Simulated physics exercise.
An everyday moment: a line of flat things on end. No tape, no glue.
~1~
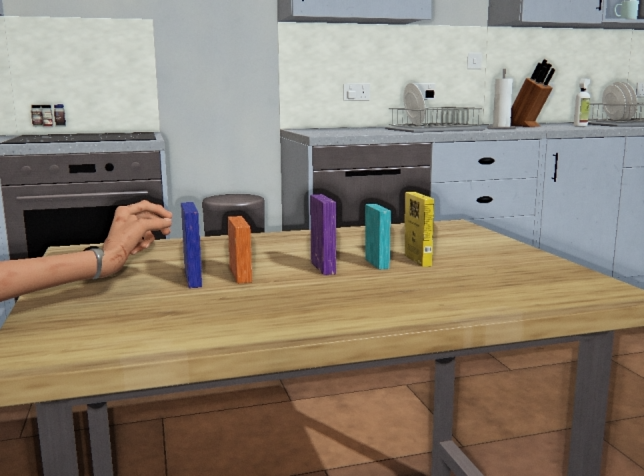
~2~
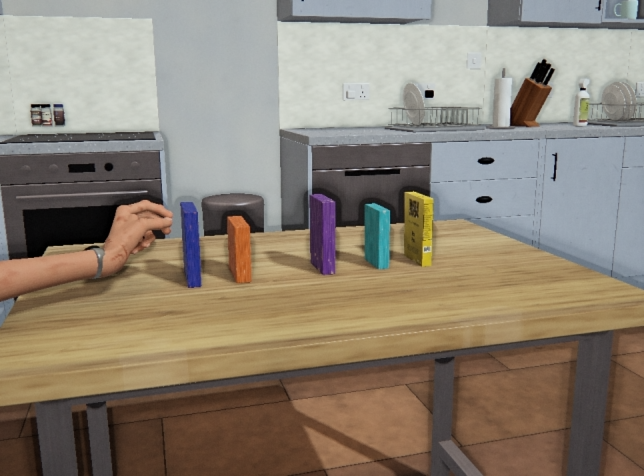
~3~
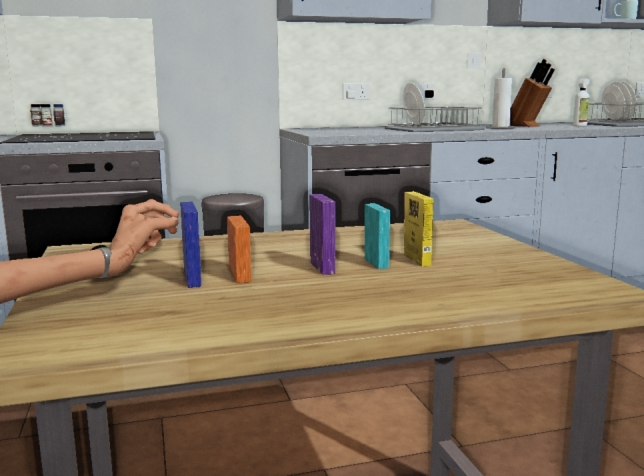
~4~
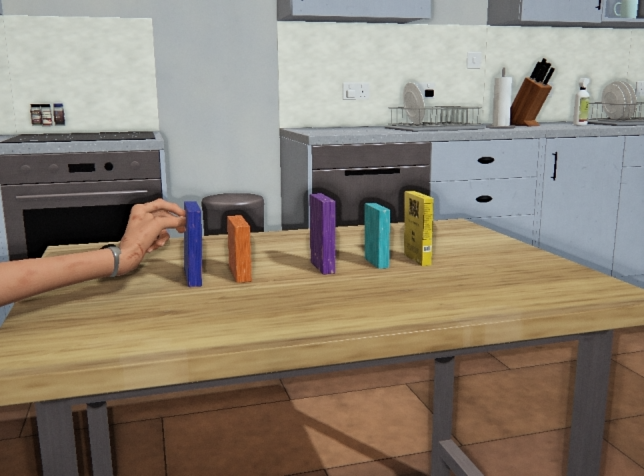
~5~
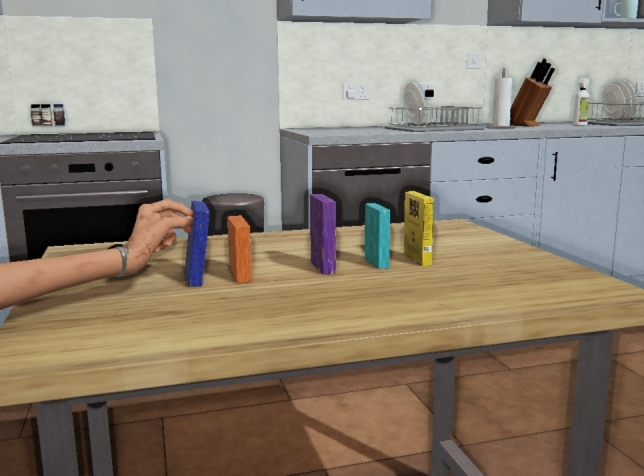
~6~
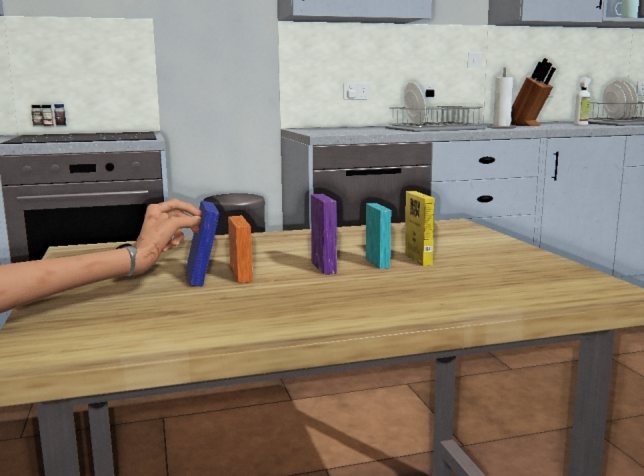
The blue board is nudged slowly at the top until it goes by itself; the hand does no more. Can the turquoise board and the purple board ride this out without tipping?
The turquoise board keeps standing; the purple board keeps standing.
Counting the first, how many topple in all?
In all, 2.
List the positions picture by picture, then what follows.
In the first picture, turquoise board (377, 236); purple board (323, 234).
In the second picture, orange block (239, 249).
In the third picture, orange block (239, 249).
In the fourth picture, blue board 3° over; orange block (239, 248).
In the fifth picture, blue board 9° over; orange block (239, 249).
In the sixth picture, blue board 15° over; turquoise board (378, 235); purple board (323, 233).
Then, 0.20 s later than the last frame, blue board 37° over; orange block tilted by 12°.
Then, 0.30 s later than the last frame, blue board 58° over; orange block tilted by 42°.
Then, 0.40 s later than the last frame, blue board 71° over; orange block on its side.
When it is over, lying over on the table, orange block; the other 2 as before. End places, in pixels of the last picture, turquoise board near (378, 235), purple board near (323, 233).
